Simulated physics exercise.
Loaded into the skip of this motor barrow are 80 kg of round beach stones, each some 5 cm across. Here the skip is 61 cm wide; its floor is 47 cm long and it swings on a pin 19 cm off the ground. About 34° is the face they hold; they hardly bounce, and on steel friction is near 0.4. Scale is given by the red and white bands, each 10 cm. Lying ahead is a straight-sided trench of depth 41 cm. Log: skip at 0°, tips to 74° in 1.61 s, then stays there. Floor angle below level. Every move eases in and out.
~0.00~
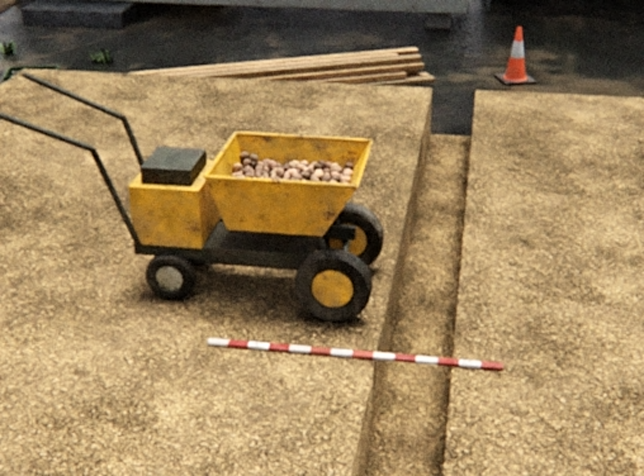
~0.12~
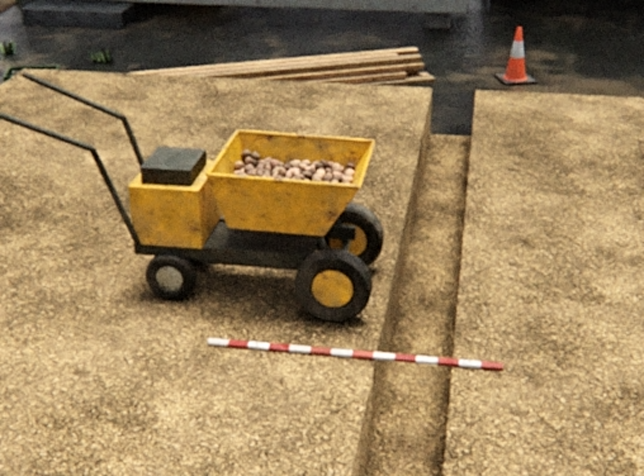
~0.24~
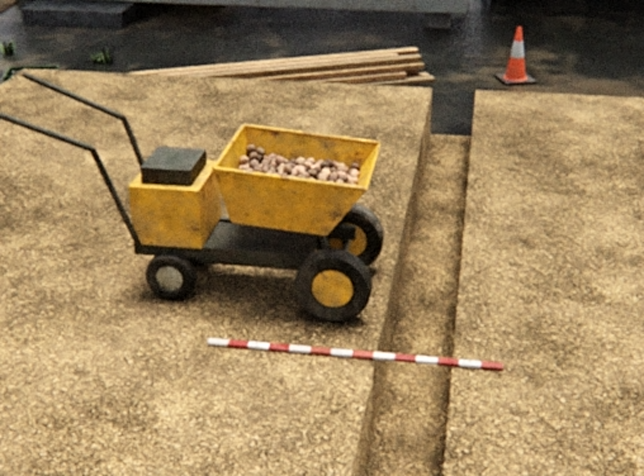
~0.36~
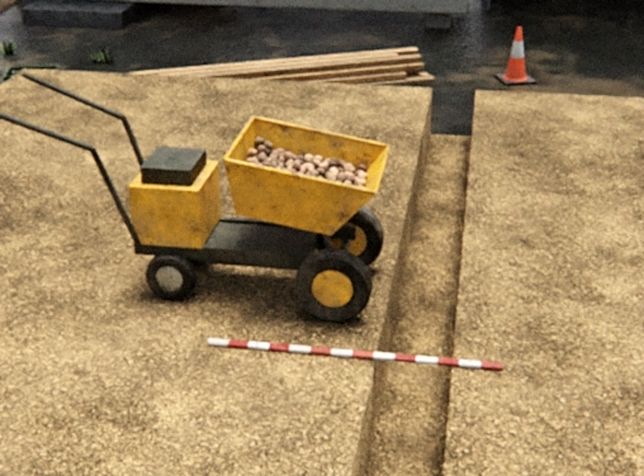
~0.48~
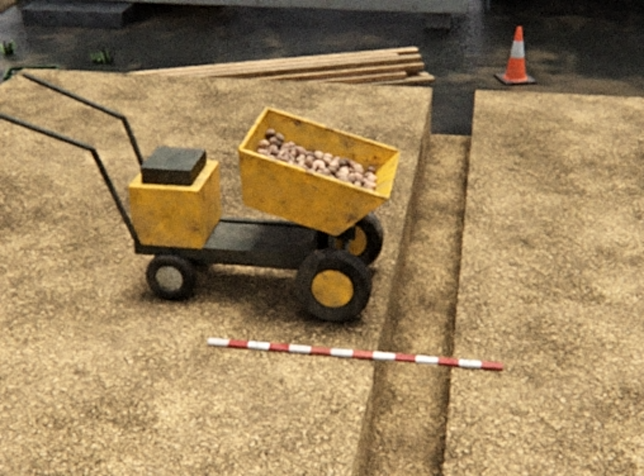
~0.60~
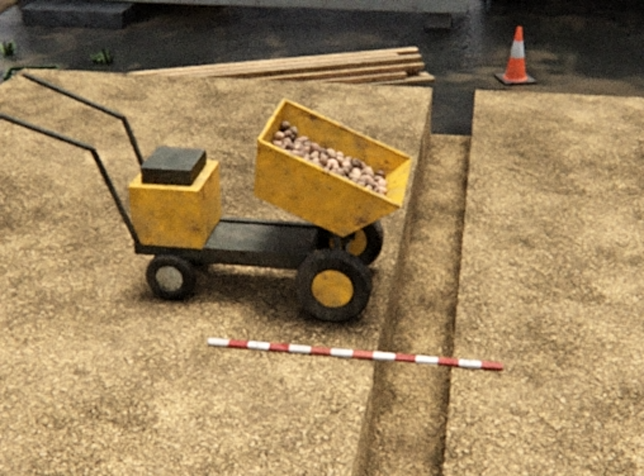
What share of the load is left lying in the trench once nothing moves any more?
About 27 per cent.
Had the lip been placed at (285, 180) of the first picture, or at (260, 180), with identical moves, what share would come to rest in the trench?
Close to 100 percent in the first case, 95 percent in the second.
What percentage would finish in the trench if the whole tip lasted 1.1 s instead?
Roughly 20 per cent would.
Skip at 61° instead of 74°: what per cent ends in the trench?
Near 15 per cent then.
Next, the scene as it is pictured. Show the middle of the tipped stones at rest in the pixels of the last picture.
Their middle ends up near (491, 299).
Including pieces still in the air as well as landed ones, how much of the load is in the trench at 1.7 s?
By that point it's something like 0 in a hundred.
After 1.2 s the floor is at 63°; 100 % in the skip; the foremost stones are at (445, 241).
After 1.7 s the floor is at 74°; 54 % in the skip, 1 % in the trench, 45 % past the trench; the foremost stones are at (552, 306).
After 2.1 s the floor is at 74°; 25 % in the skip, 4 % in the trench, 71 % past the trench; the foremost stones are at (635, 305).
After 4.0 s the floor is at 74°; 0 % in the skip, 27 % in the trench, 73 % past the trench; the foremost stones are past the picture's edge.
